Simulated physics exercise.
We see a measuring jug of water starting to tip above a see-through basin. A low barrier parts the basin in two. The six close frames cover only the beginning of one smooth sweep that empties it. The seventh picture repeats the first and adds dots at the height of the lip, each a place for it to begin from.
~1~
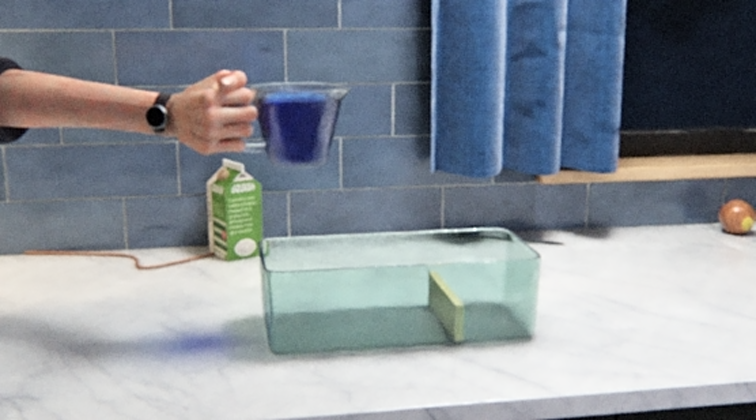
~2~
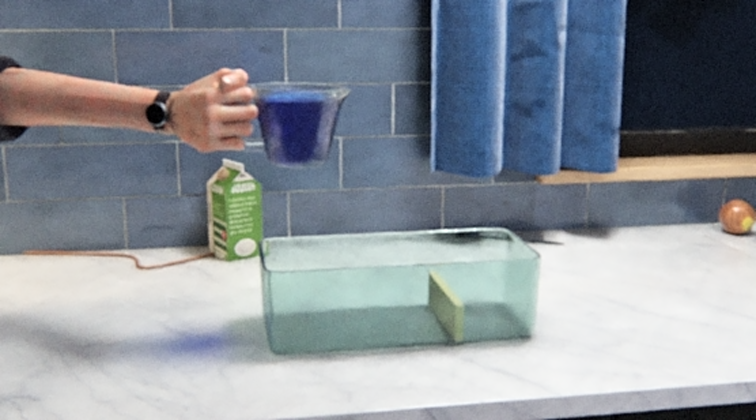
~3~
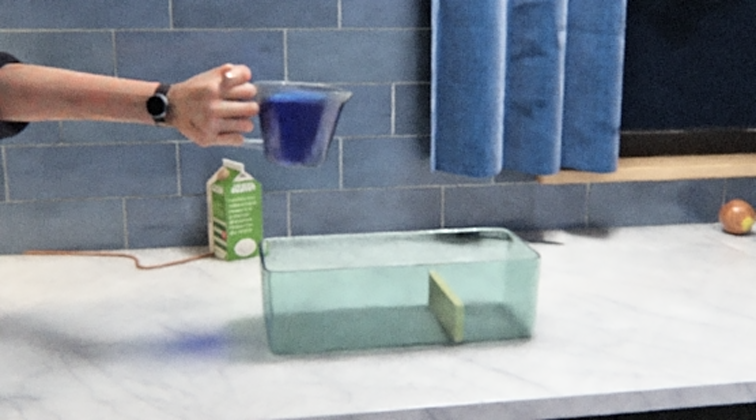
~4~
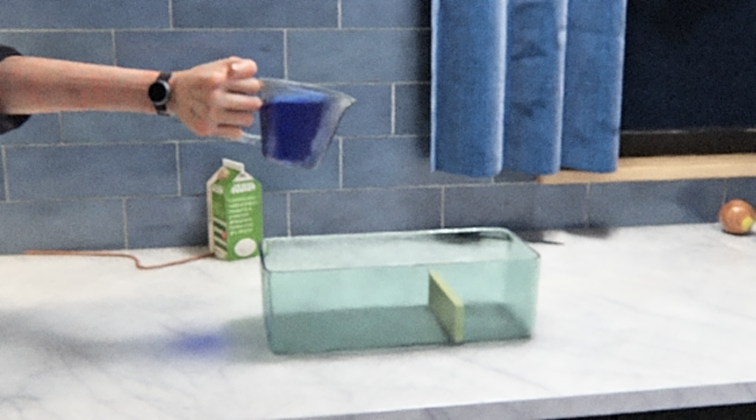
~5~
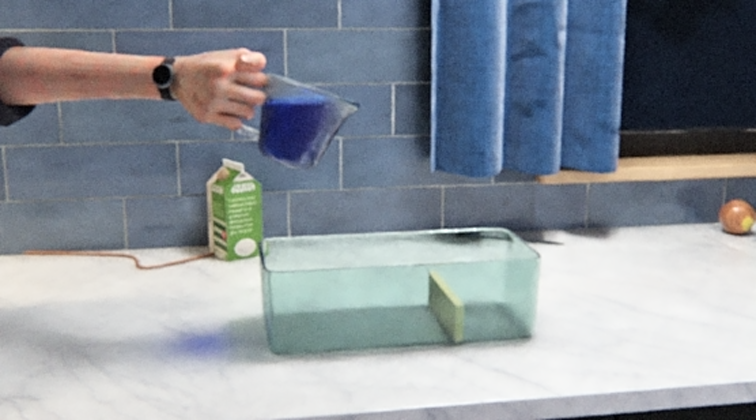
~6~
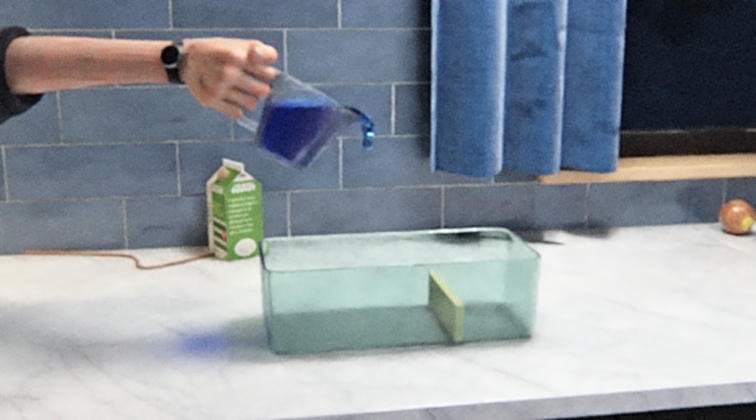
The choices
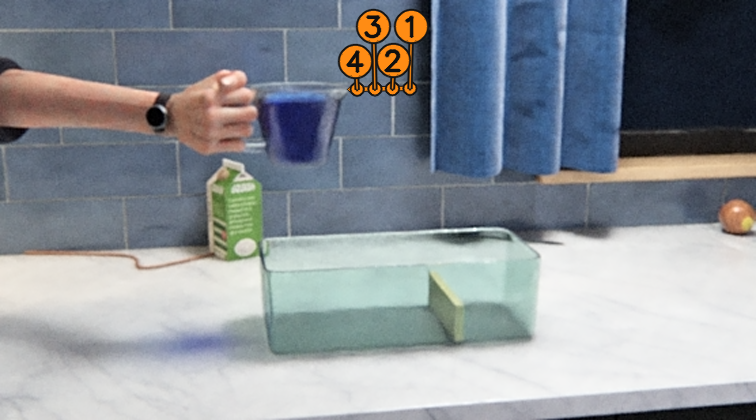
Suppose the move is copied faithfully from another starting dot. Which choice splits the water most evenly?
Dot 2 does it best.
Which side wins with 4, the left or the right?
The left side.
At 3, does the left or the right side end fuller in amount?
The left one.
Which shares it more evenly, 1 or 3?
The answer is 1.
On the marked copy, 1 at (410, 88); 2 at (392, 88); 3 at (374, 88); 4 at (357, 89).
If 1 is chosen, about 21 % ends left of the wall and 78 % right of it.
If 2 is chosen, about 48 % ends left of the wall and 51 % right of it.
If 3 is chosen, about 86 % ends left of the wall and 12 % right of it; 3 % is lost outside.
If 4 is chosen, about 94 % ends left of the wall and 4 % right of it.
